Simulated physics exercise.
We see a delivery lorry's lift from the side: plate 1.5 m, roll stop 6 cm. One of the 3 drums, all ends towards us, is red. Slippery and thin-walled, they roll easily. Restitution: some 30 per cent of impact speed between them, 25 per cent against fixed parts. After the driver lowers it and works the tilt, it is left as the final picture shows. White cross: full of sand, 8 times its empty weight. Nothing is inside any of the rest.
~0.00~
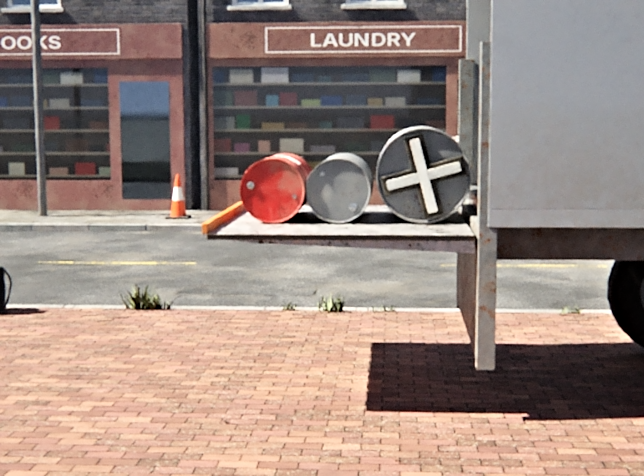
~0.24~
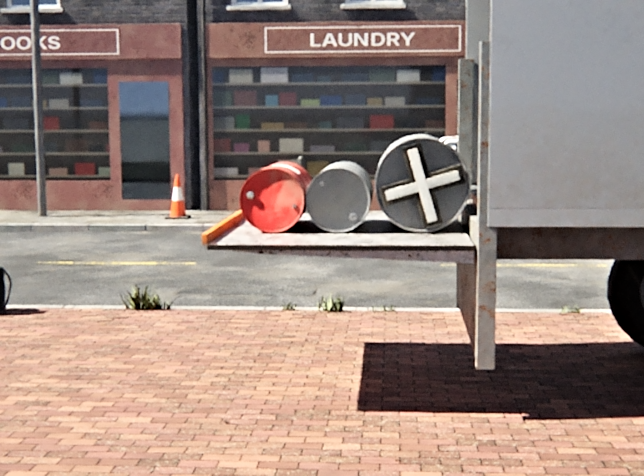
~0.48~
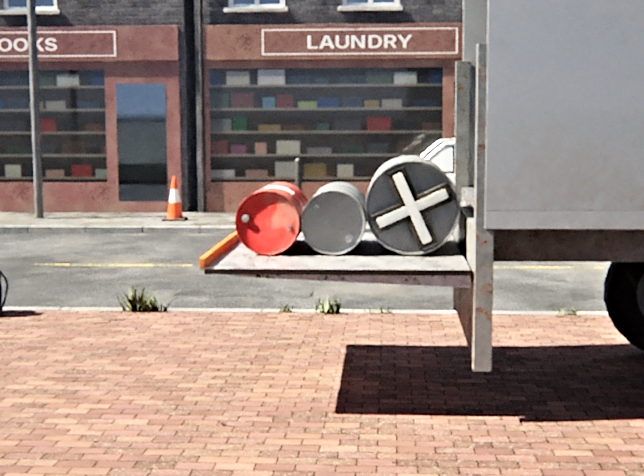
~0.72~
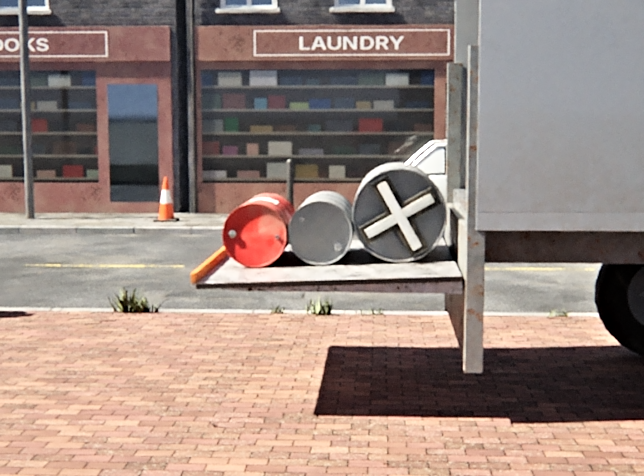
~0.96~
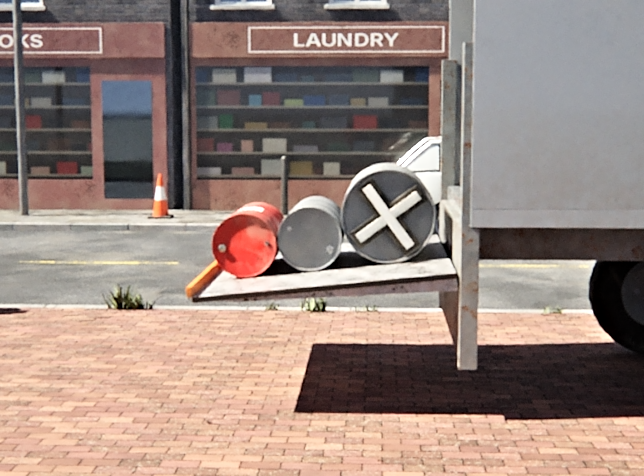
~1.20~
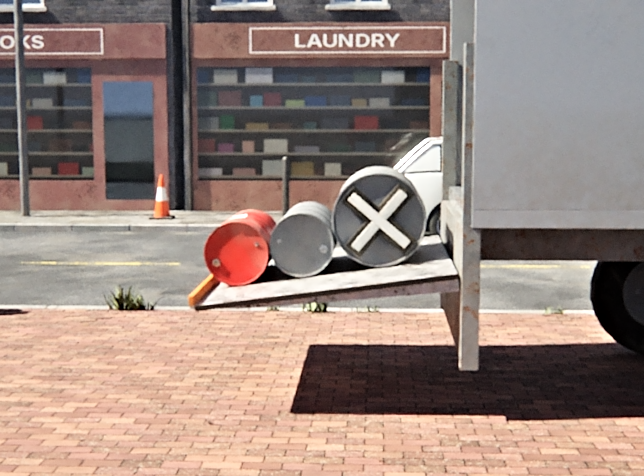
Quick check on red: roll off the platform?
Yes, it goes.
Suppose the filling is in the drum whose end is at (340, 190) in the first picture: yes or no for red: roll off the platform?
With that change, red: It happens.
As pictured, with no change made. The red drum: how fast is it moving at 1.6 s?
Around 0.3 m/s.
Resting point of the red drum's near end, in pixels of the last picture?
It comes to rest around (40, 358).
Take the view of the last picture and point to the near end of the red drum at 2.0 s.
Its near end sits close to (177, 262).
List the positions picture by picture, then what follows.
The first frame shows red at (272, 191); plate level; stop at (205, 229); white cross at (424, 176).
The second frame shows red at (272, 201); plate level.
The third frame shows red at (267, 223); plate level.
The fourth frame shows red at (255, 235); plate tilted 2°; stop at (193, 279).
The fifth frame shows red at (244, 246); plate tilted 6°.
The sixth frame shows red at (236, 254); plate tilted 8°; stop at (191, 301).
After 1.6 s, red is on the plate, 5 cm from the stop, rolling left; 0 of 3 are off.
After 2.0 s, red is over the stop and falling; 1 of 3 is off.
At rest (4.3 s), red is on the ground; 1 of 3 is off.
